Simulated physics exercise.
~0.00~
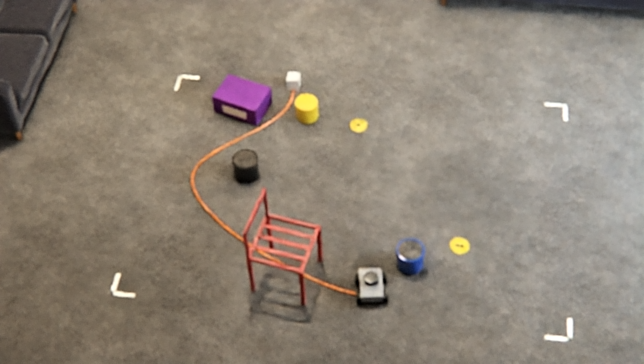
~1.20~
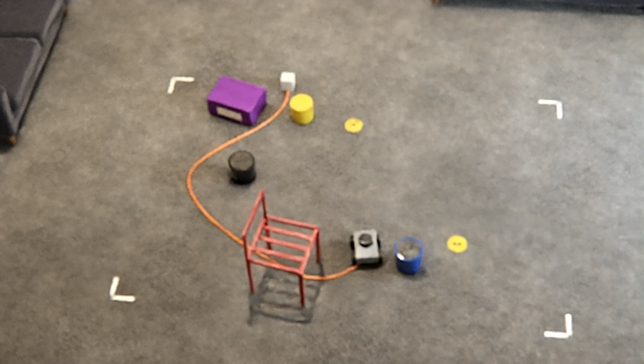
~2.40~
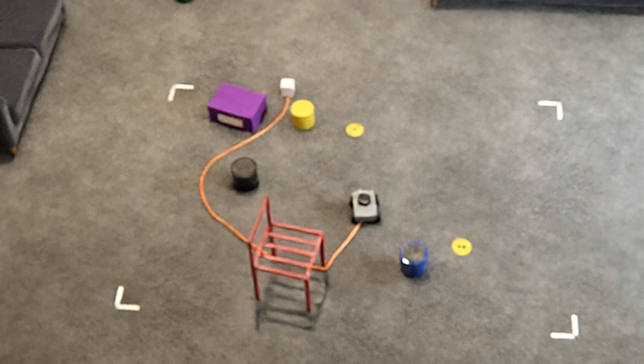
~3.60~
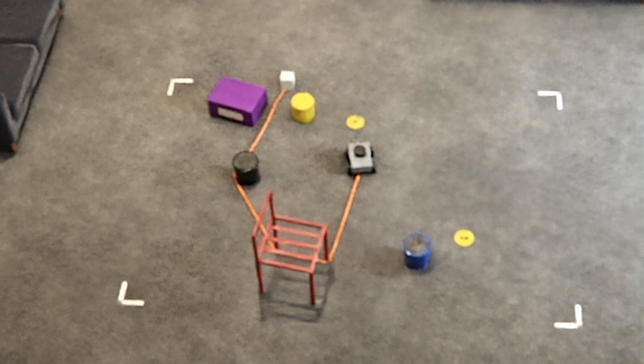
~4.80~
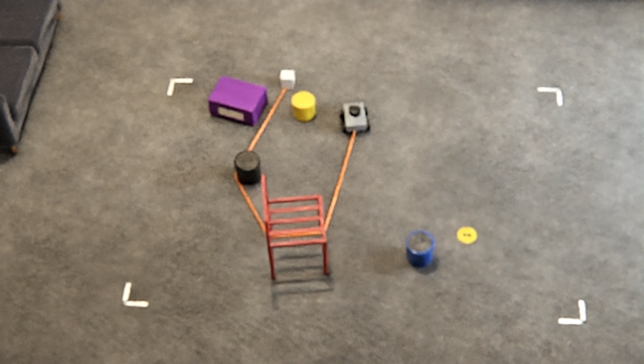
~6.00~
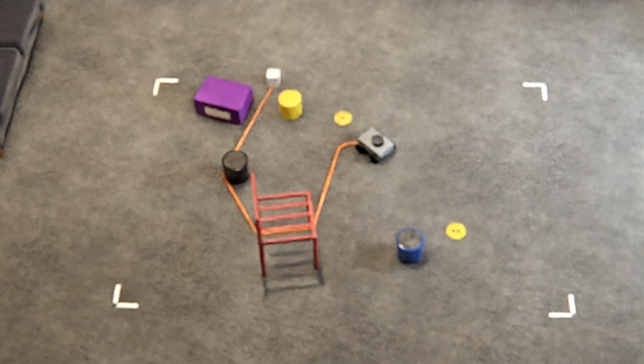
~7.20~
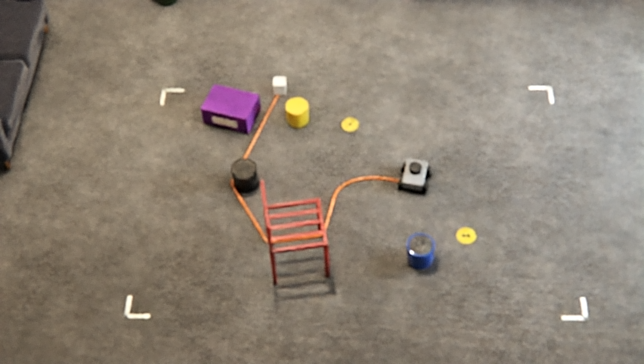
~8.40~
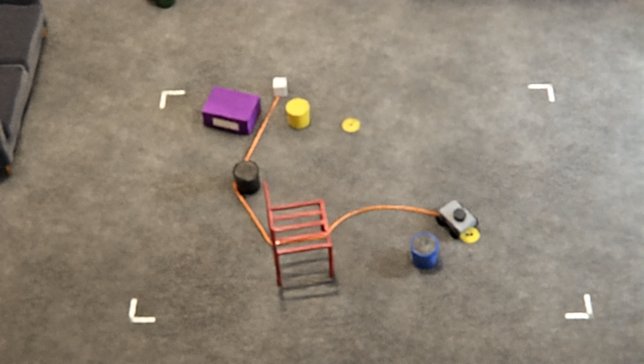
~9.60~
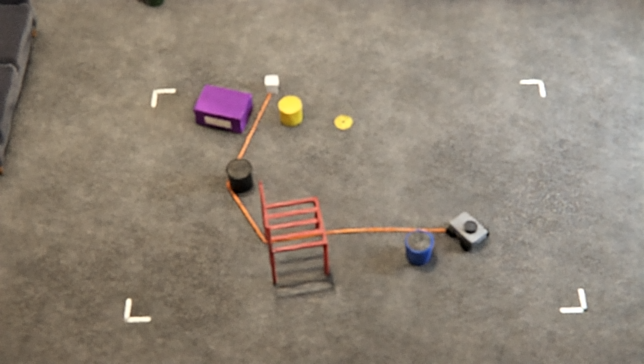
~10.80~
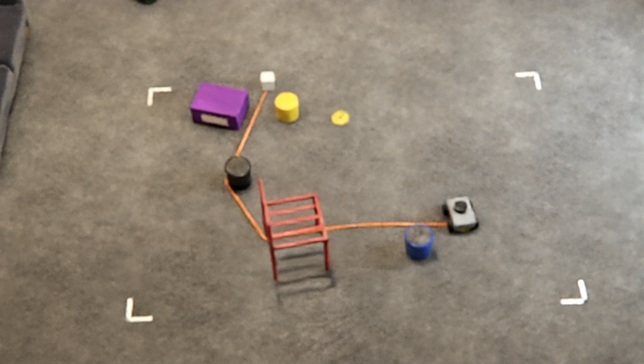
An orange lead trails from a small grey cart on a dark grey floor seen from high above, curving through the legs of a red chair to a white block at upper centre. A purple carton and yellow tub sit near the block, a black pot lies left of centre, and a blue pot stands lower right. The cart drives up toward the upper yellow mark, drawing the lead against the black pot and shifting the chair slightly. It then turns and heads down and right to the other mark. Finally it rests beside the unmoved blue pot, the lead stretching back to the chair.
